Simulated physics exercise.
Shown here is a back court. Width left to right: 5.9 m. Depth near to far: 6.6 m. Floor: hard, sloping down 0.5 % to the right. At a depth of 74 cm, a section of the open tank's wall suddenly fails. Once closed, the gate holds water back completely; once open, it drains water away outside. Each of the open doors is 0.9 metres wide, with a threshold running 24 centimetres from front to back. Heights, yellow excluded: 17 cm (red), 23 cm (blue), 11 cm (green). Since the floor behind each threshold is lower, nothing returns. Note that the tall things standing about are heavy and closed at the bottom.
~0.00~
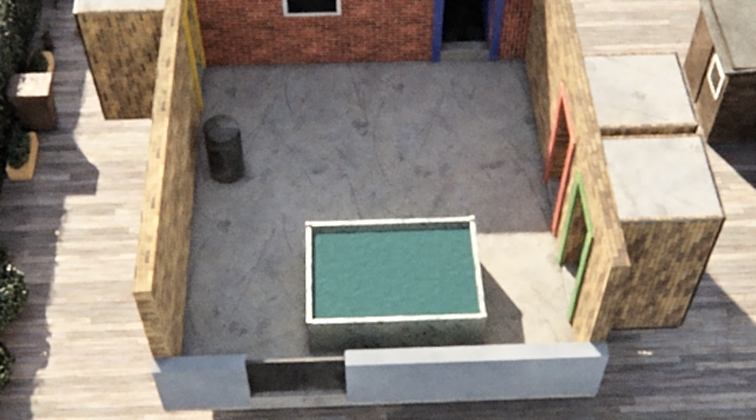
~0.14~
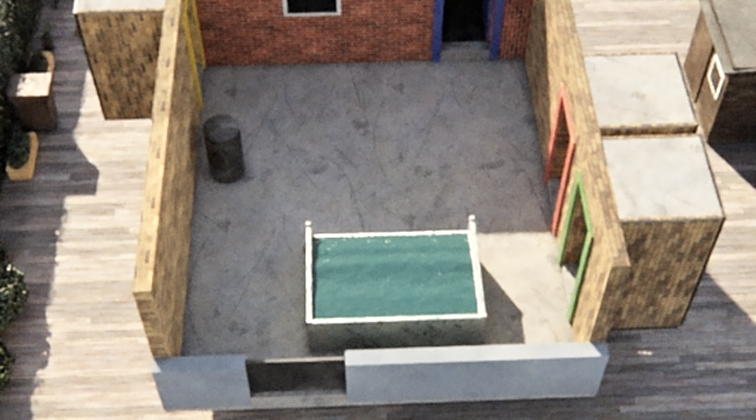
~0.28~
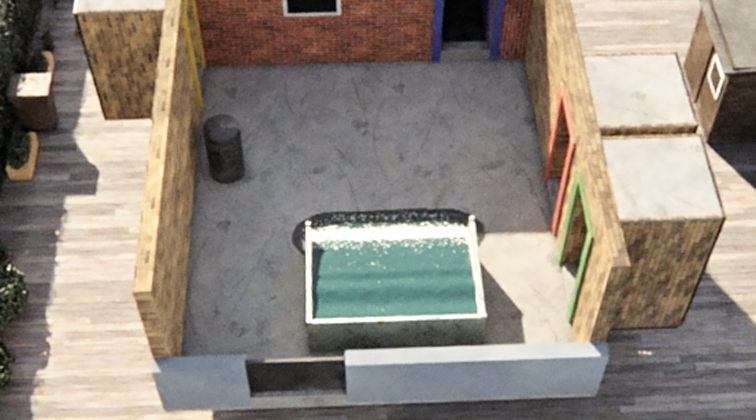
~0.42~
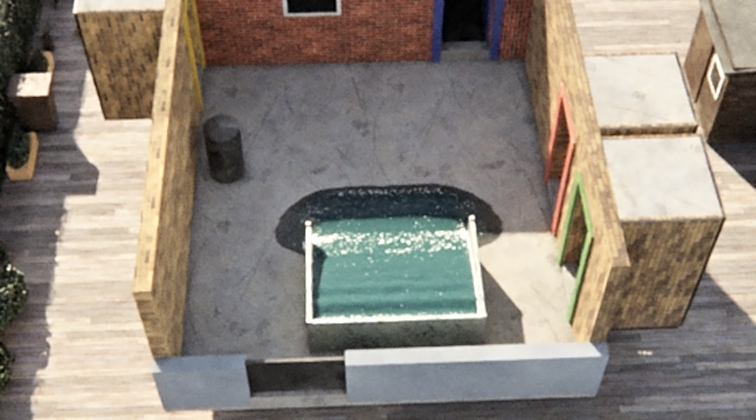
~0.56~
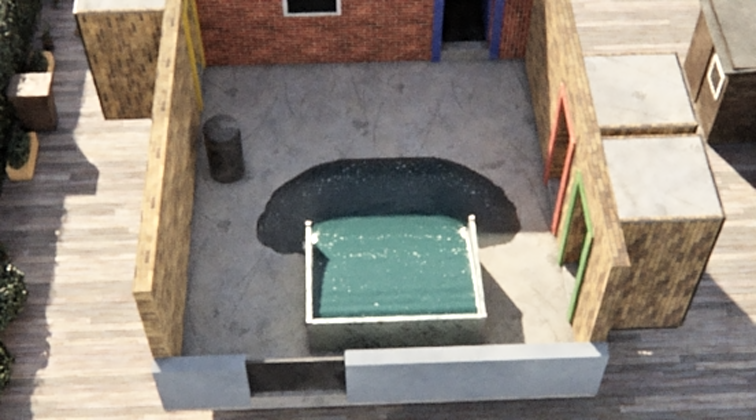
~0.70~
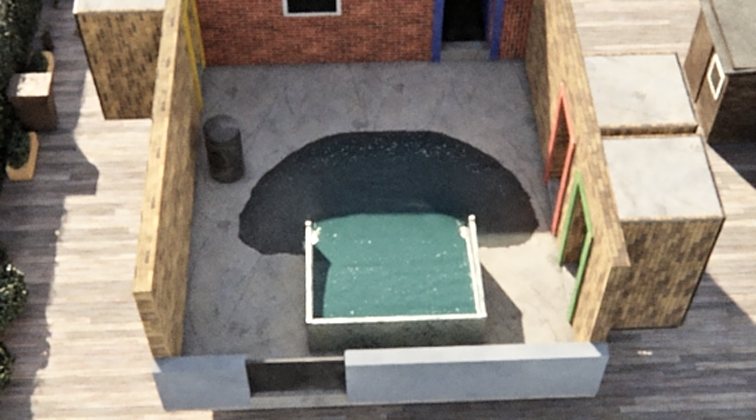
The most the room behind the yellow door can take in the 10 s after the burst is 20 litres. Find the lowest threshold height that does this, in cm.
The lowest height is about 27 cm.
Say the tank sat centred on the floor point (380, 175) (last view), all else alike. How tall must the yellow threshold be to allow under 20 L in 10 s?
Roughly 35 cm is needed.
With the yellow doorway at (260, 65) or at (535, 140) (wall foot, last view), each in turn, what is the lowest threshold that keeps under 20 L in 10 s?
19 and 13.5 cm.
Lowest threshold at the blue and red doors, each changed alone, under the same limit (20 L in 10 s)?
About 25 cm at blue and about 6.5 cm at red.
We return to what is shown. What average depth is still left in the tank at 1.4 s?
Some 31 cm.
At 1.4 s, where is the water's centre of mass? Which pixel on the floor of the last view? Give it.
Approximately (387, 223).
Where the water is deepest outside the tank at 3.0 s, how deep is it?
Roughly 37 cm.
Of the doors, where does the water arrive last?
Door: Green.
After 1.4 s water covers 55 % of the floor, deepest (35 cm) near (382, 66); it has not reached the yellow door.
After 3.0 s water covers 65 % of the floor, deepest (37 cm) near (519, 62); 31 cm at the yellow door, 33 litres in over its 16 cm threshold.
After 10.0 s water covers 95 % of the floor, deepest (19 cm) near (340, 358); 6 cm at the yellow door, 109 litres in over its 16 cm threshold.
At the yellow door as built, the water arrived by 2.0 s and peaked near 31 cm at 3.0 s.
With a threshold of 22 cm, 48 litres would have come in within the 10 s; with 29.5 cm, 12 litres. So under 20 litres takes about 27 cm.
